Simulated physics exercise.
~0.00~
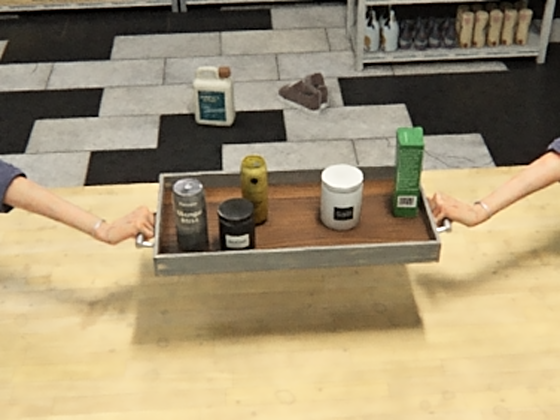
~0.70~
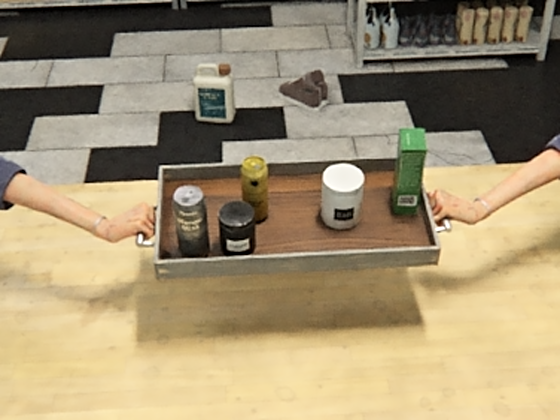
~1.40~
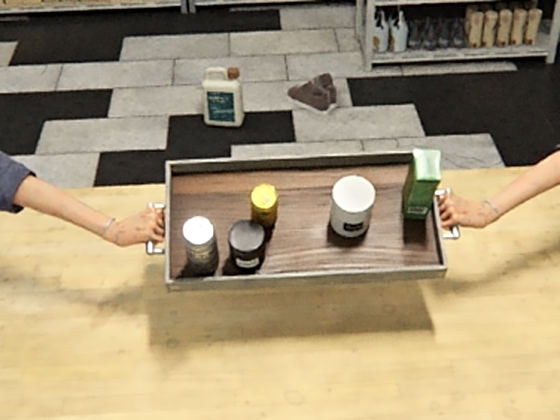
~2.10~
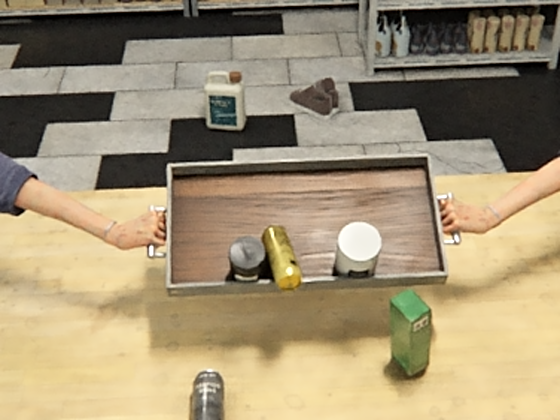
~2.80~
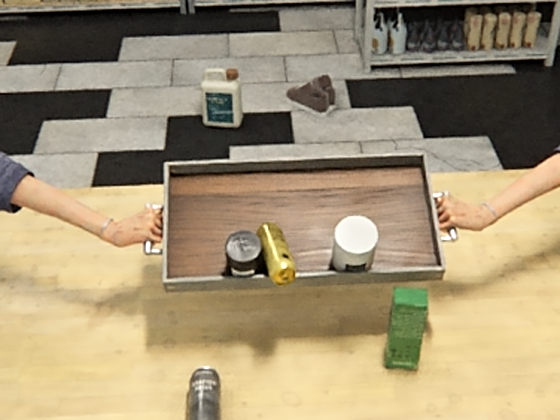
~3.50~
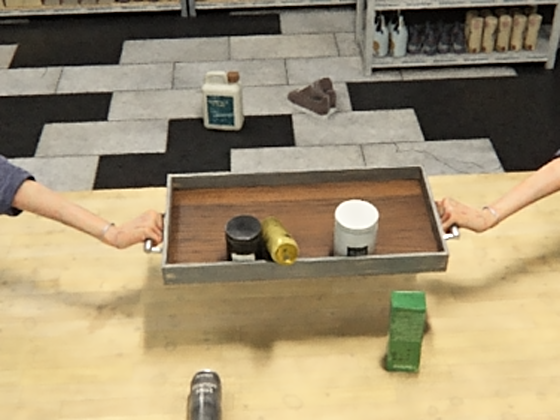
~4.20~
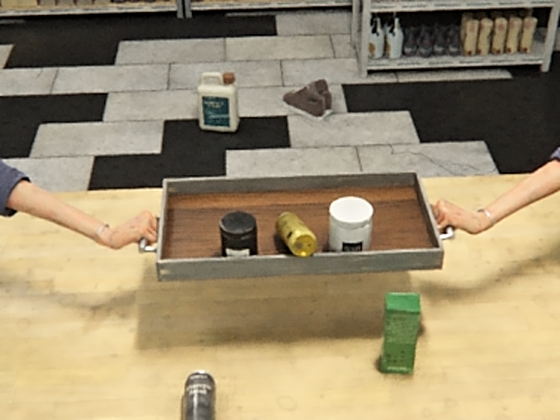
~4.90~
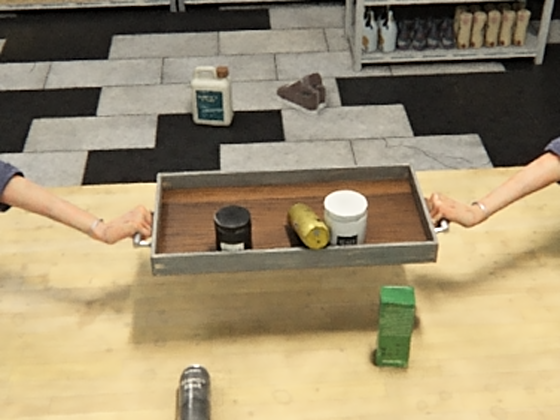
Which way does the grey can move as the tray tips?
The grey can moves down in the view, leaving the tray over its near edge and ending up on its side below it.
